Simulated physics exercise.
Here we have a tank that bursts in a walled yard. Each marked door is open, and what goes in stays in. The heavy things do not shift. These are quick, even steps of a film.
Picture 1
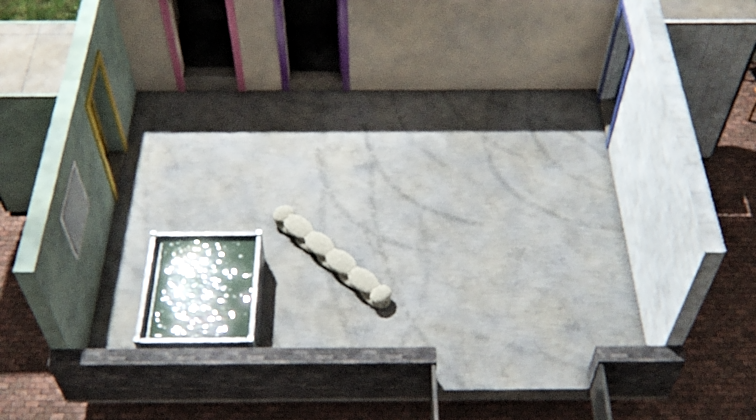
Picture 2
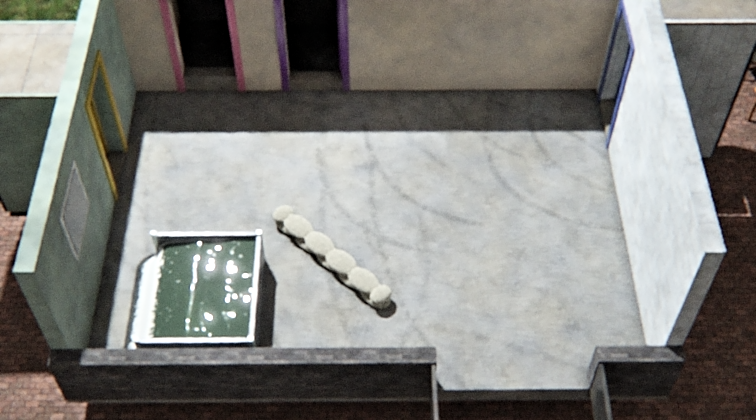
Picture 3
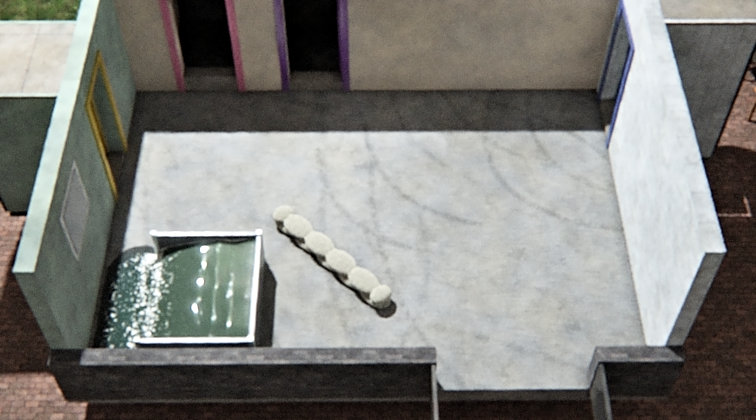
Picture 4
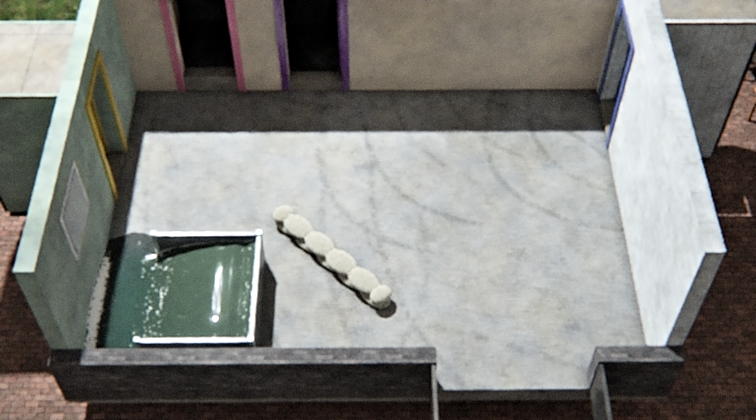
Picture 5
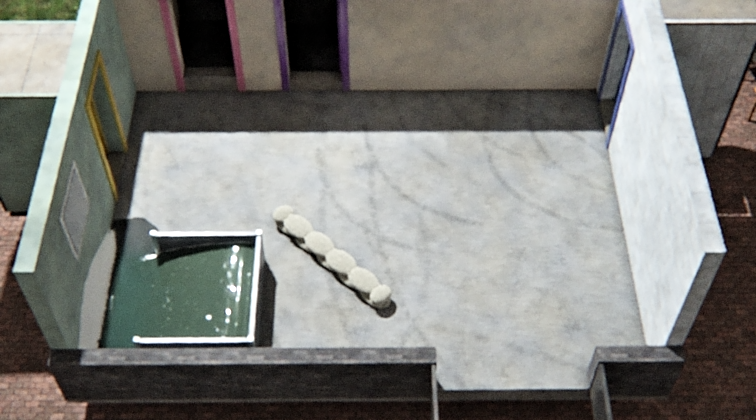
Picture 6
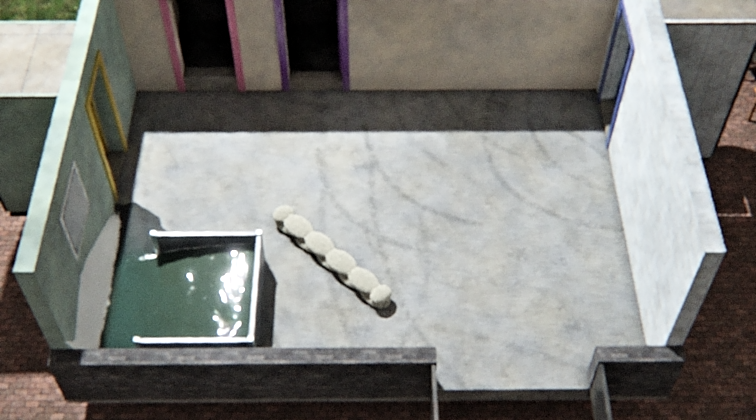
A tank of green water in a walled yard bursts open and spills out leftward.
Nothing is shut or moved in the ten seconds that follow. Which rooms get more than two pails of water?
In the end: The purple door holds within the limit; the pink door holds within the limit; the yellow door holds within the limit; the blue door holds within the limit.
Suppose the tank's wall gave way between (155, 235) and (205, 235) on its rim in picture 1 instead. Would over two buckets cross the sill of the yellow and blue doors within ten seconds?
In short: The yellow one is over; the blue one takes less.
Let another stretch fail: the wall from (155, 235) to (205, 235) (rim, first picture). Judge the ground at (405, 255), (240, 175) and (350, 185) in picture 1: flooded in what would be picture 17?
In that order: No water, covered, clear.
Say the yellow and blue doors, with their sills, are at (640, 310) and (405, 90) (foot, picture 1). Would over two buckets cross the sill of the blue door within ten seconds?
The blue door is under.
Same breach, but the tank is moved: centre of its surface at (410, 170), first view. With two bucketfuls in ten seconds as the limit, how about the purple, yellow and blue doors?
Purple is under; yellow passes that mark; blue holds.
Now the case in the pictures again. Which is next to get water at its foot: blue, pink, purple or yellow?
First comes the yellow-painted one.
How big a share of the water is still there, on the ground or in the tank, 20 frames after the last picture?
About 100 per cent.
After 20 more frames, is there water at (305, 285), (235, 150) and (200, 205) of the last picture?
One after the other: Free of water, awash, flooded.
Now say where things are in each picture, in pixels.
In the first frame, the water tank at (201, 288) is whole and still.
In the second frame, water pours out at (154, 304) and has run to a hidden place.
In the third frame, water pours out at (154, 305) and has run to (131, 254).
In the fourth frame, the front is at (108, 248), out from the gap at (154, 306).
In the fifth frame, the front is at (112, 225), out from the gap at (154, 306).
In the sixth frame, the front is at (115, 210), out from the gap at (154, 306).
A moment on, water covers 10 % of the floor; the purple door not reached, the pink door not reached, the yellow door wet at the sill, nothing in, the blue door not reached.
Next, water covers 25 % of the floor; the purple door not reached, the pink door wet at the sill, nothing in, the yellow door wet at the sill, nothing in, the blue door not reached.
Then, water covers 35 % of the floor; the purple door wet at the sill, nothing in, the pink door wet at the sill, nothing in, the yellow door under two buckets in, the blue door not reached.
Later, water covers 55 % of the floor; the purple door wet at the sill, nothing in, the pink door wet at the sill, nothing in, the yellow door under two buckets in, the blue door not reached.
In the end, water covers 85 % of the floor; the purple door wet at the sill, nothing in, the pink door wet at the sill, nothing in, the yellow door under two buckets in, the blue door wet at the sill, nothing in.
